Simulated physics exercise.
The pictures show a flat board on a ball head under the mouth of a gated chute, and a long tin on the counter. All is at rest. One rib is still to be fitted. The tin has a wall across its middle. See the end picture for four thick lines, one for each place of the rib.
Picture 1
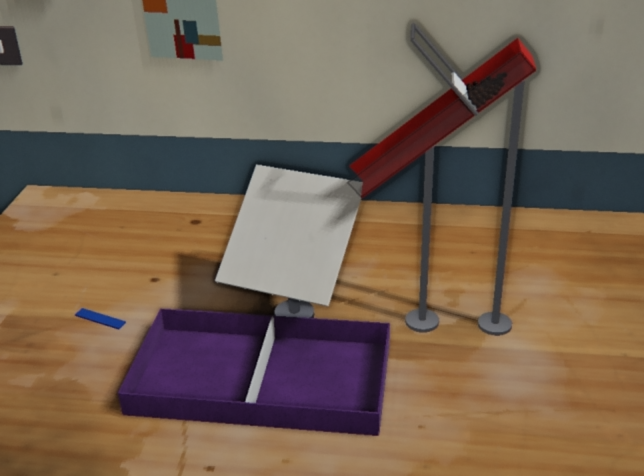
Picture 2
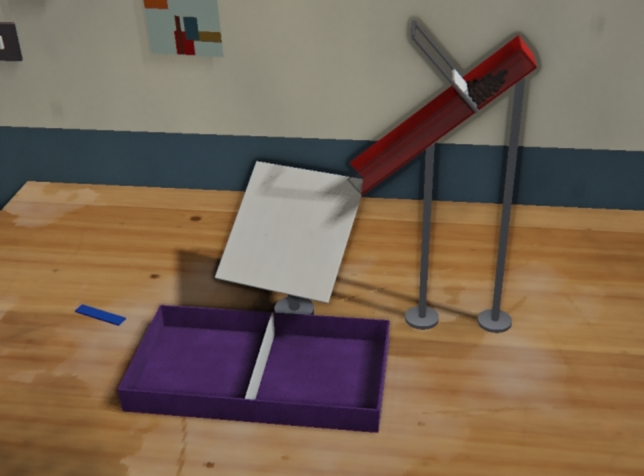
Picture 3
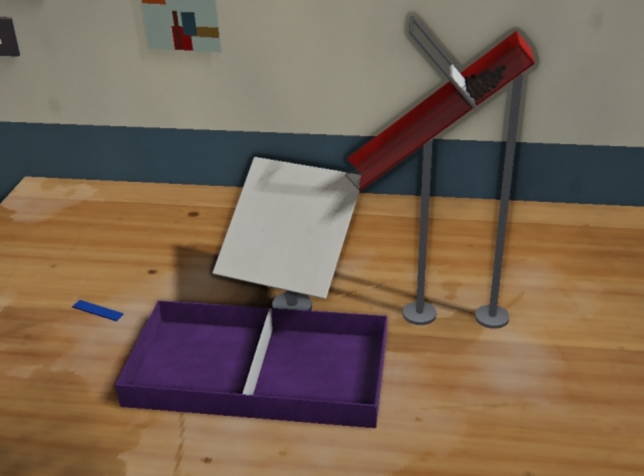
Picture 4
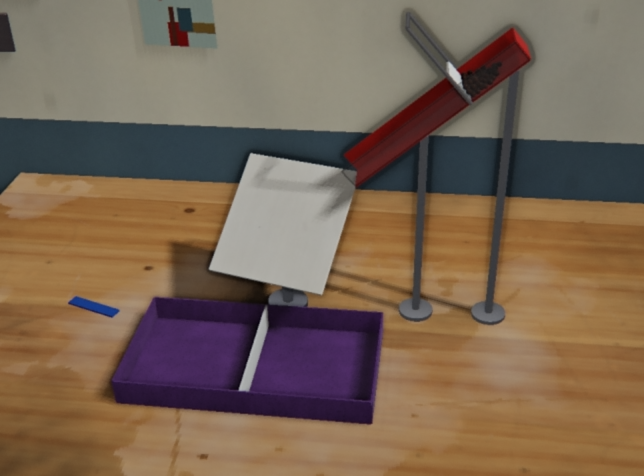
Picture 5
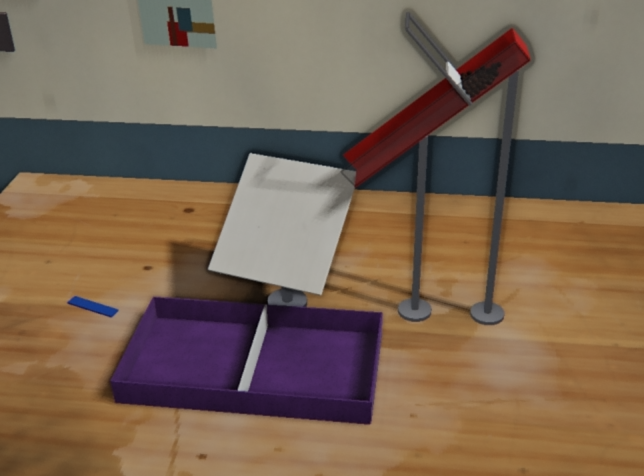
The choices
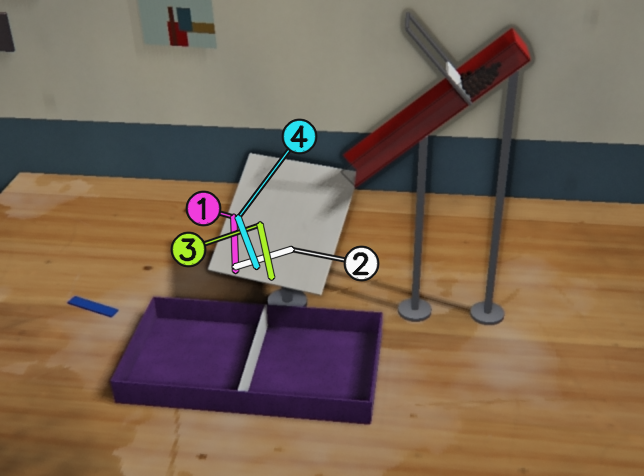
Only the view itself drifted very slightly, while the dark load stayed behind the shut gate in the sloping red chute, above a tilted white board and a divided purple tin on the wooden counter.
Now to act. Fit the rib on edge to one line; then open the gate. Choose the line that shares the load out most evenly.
Use line 4.
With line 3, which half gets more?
More lands on the right.
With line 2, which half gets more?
Left.
On the marked copy, line 1 from (233, 217) to (235, 270); line 2 from (291, 249) to (235, 266); line 3 from (260, 224) to (271, 277); line 4 from (238, 217) to (256, 266).
With 1, of what is caught, the larger part in the left half, about a tenth in the right.
With 2, of what is caught, almost all in the left half, about a tenth in the right.
With 3, of what is caught, about a tenth in the left half, the larger part in the right.
With 4, of what is caught, roughly a third in the left half, roughly two thirds in the right.
